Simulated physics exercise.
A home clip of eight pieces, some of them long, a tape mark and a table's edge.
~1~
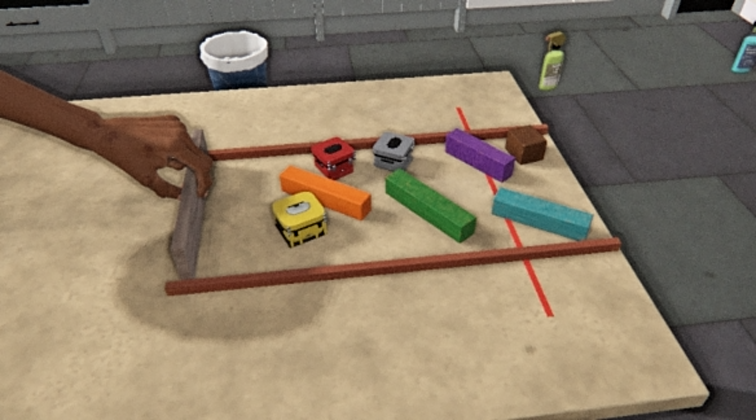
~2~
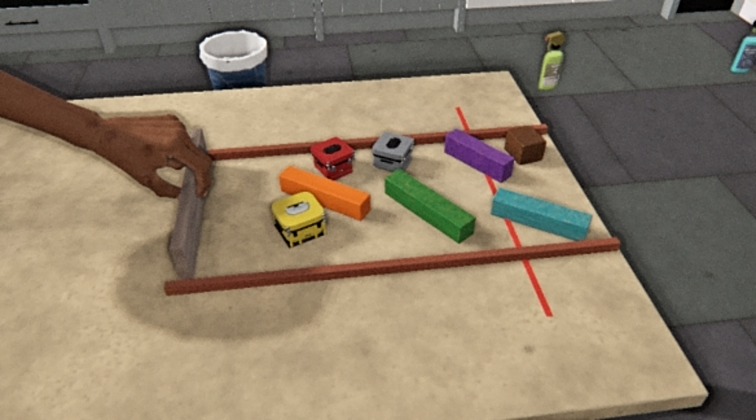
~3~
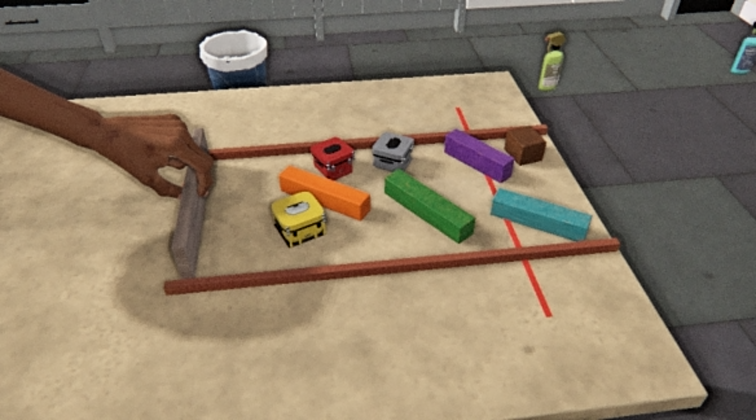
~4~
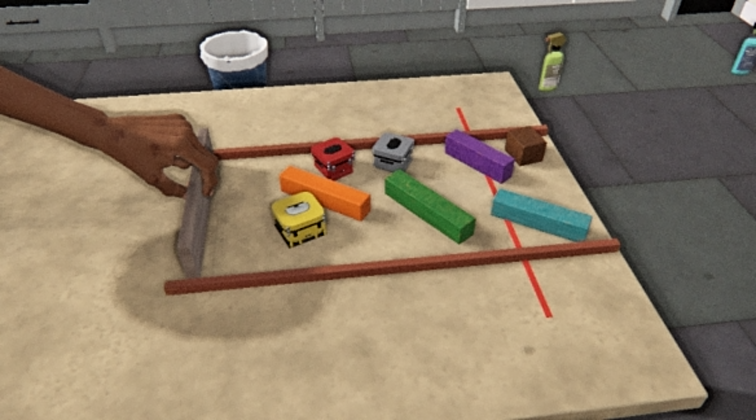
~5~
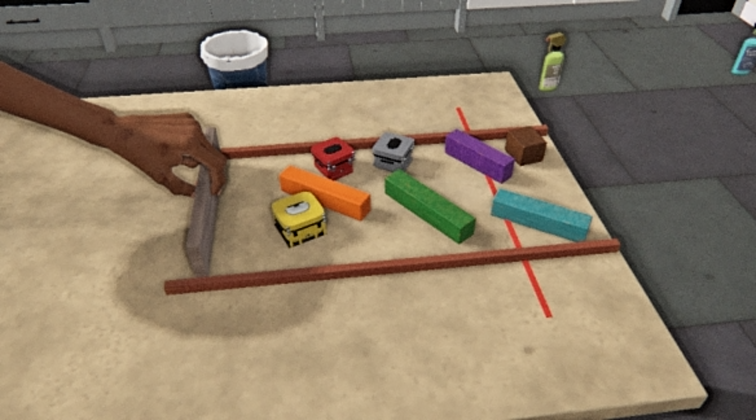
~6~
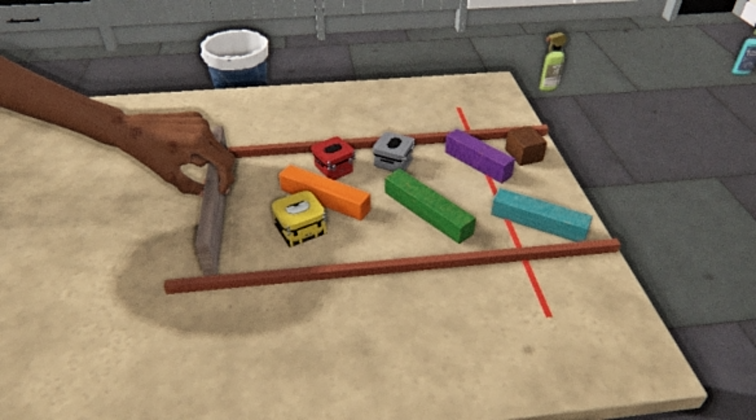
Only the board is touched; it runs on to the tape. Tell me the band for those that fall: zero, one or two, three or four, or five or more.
As it turns out, the number that fall off is one or two.
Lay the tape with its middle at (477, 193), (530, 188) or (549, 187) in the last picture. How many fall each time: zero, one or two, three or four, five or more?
In that order: Zero; three or four; five or over.
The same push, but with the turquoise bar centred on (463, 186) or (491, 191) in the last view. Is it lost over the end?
In turn it remains up; is kept.
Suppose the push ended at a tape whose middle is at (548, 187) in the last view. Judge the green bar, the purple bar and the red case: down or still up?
The green bar is lost, the purple bar drops off, the red case remains up.
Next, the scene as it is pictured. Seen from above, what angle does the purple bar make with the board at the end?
About 0°.
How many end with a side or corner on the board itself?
The number is 3.
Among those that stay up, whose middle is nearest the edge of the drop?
Foremost is the purple bar.
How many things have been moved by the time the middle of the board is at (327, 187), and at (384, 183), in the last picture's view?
By then 3, and 5.
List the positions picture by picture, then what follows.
Brown block (526, 145); turquoise bar (541, 214); purple bar (479, 155); board (194, 199); tape (495, 191), in the first frame.
Turquoise bar (540, 214); green bar (428, 205), in the second frame.
Purple bar (478, 155); red case (333, 159), in the third frame.
Brown block (525, 146); orange stick (324, 193), in the fourth frame.
Turquoise bar (540, 215); board (207, 197), in the fifth frame.
Brown block (526, 146); turquoise bar (540, 215); purple bar (479, 155); board (215, 196); tape (495, 191), in the sixth frame.
Soon after, none off yet; brown block at rest near (526, 146); turquoise bar at rest near (540, 215); purple bar at rest near (479, 155).
Then, none off yet; brown block at rest near (526, 146); turquoise bar moved a little near (549, 209); purple bar moved a little near (488, 152).
At rest, the number that fall off is one or two; fallen, turquoise bar and brown block.
